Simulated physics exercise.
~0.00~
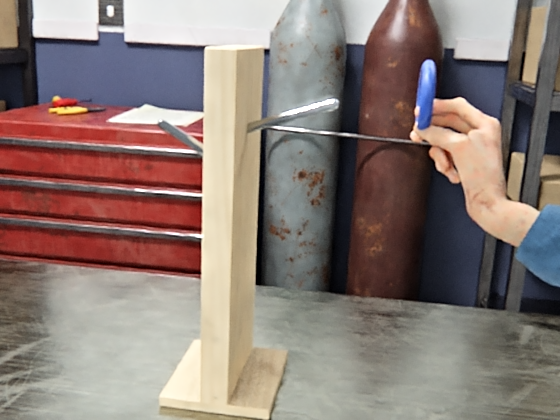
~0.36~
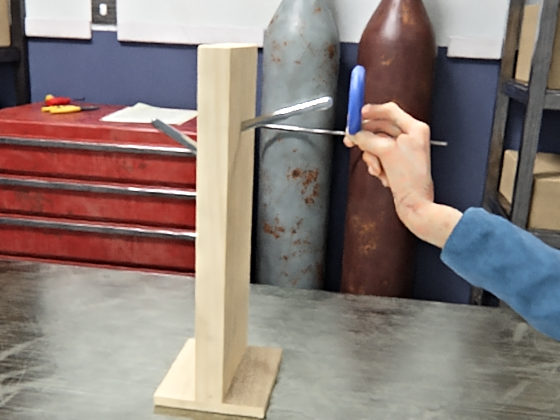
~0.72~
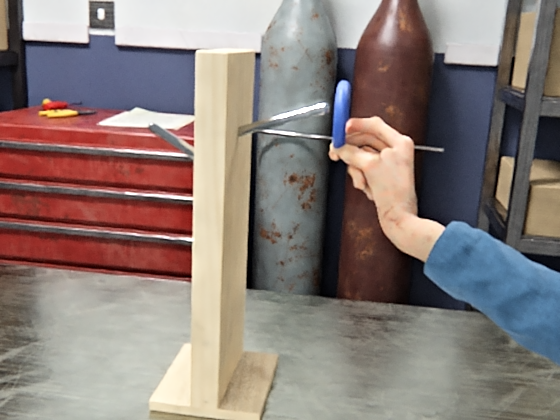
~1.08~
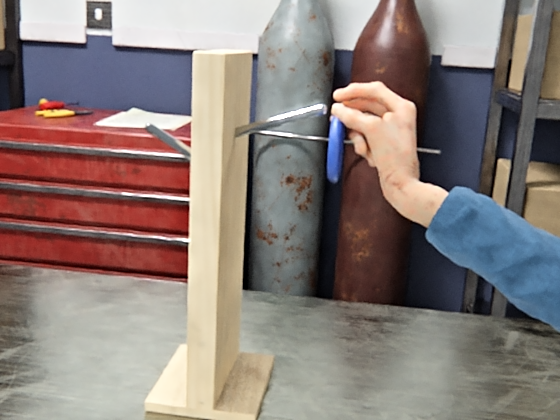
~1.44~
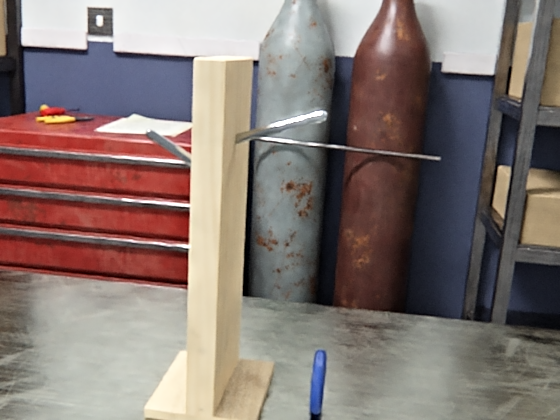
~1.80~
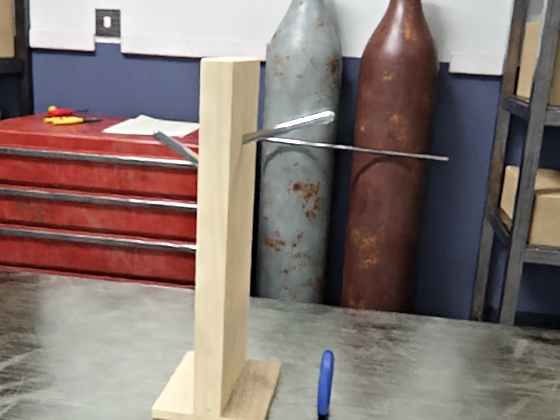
A blue ring is moved left along a thin rod, then drops to the table.
